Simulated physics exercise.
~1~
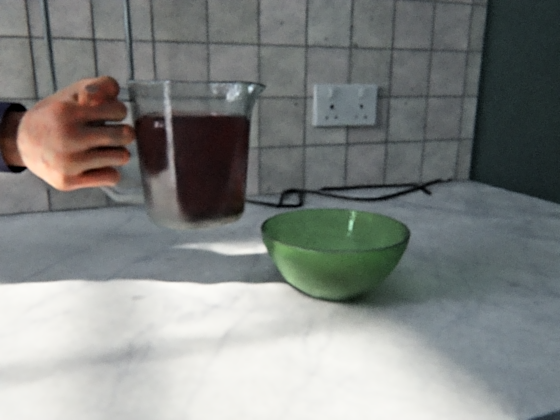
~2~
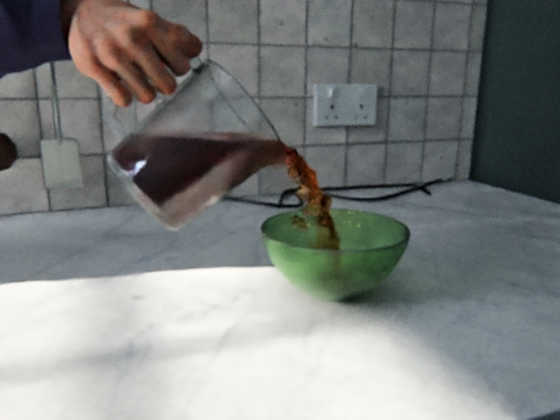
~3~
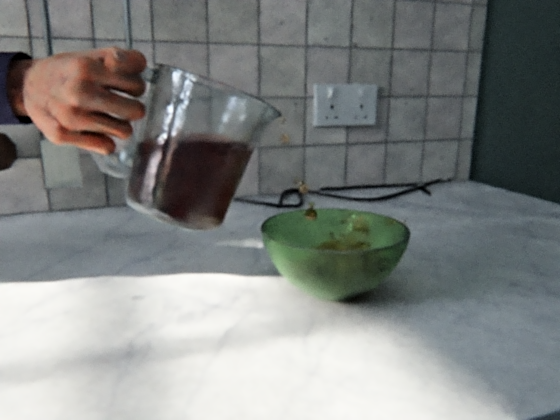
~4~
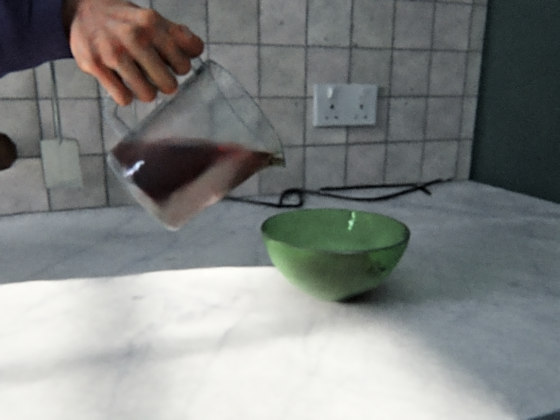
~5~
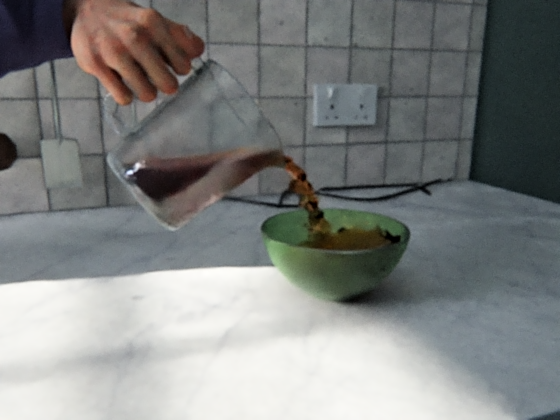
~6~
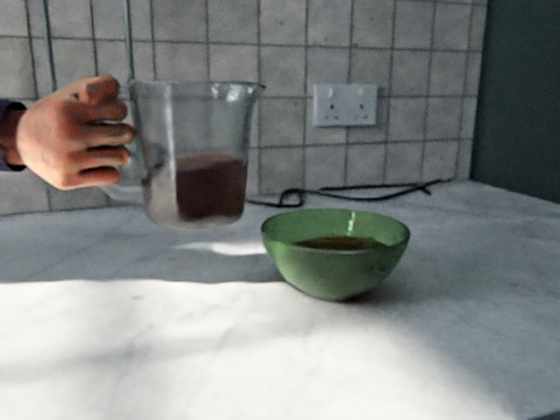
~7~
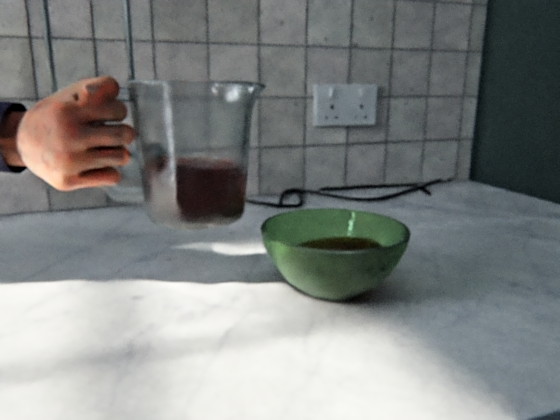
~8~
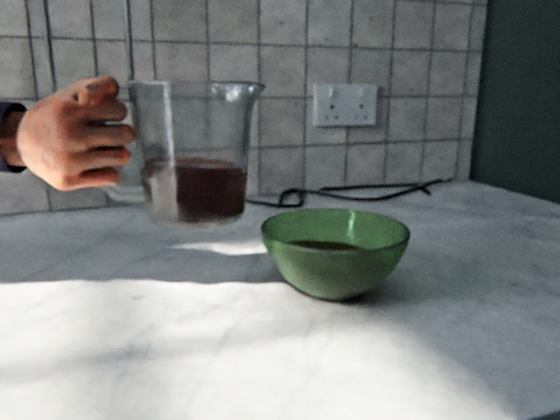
A clear glass pitcher of dark reddish-brown tea is held by a hand at the left, beside a green bowl on a pale marbled worktop, seen from a steady view in front. Behind them are grey wall tiles, a white double socket and a black cable. The hand tips the pitcher to the right, and an amber-brown stream falls into the bowl. It eases the pitcher back, breaking the stream into drops, then tilts it again and pours more. Finally the pitcher returns level, still partly filled, while dark tea settles low in the bowl and the worktop looks clear of spills.
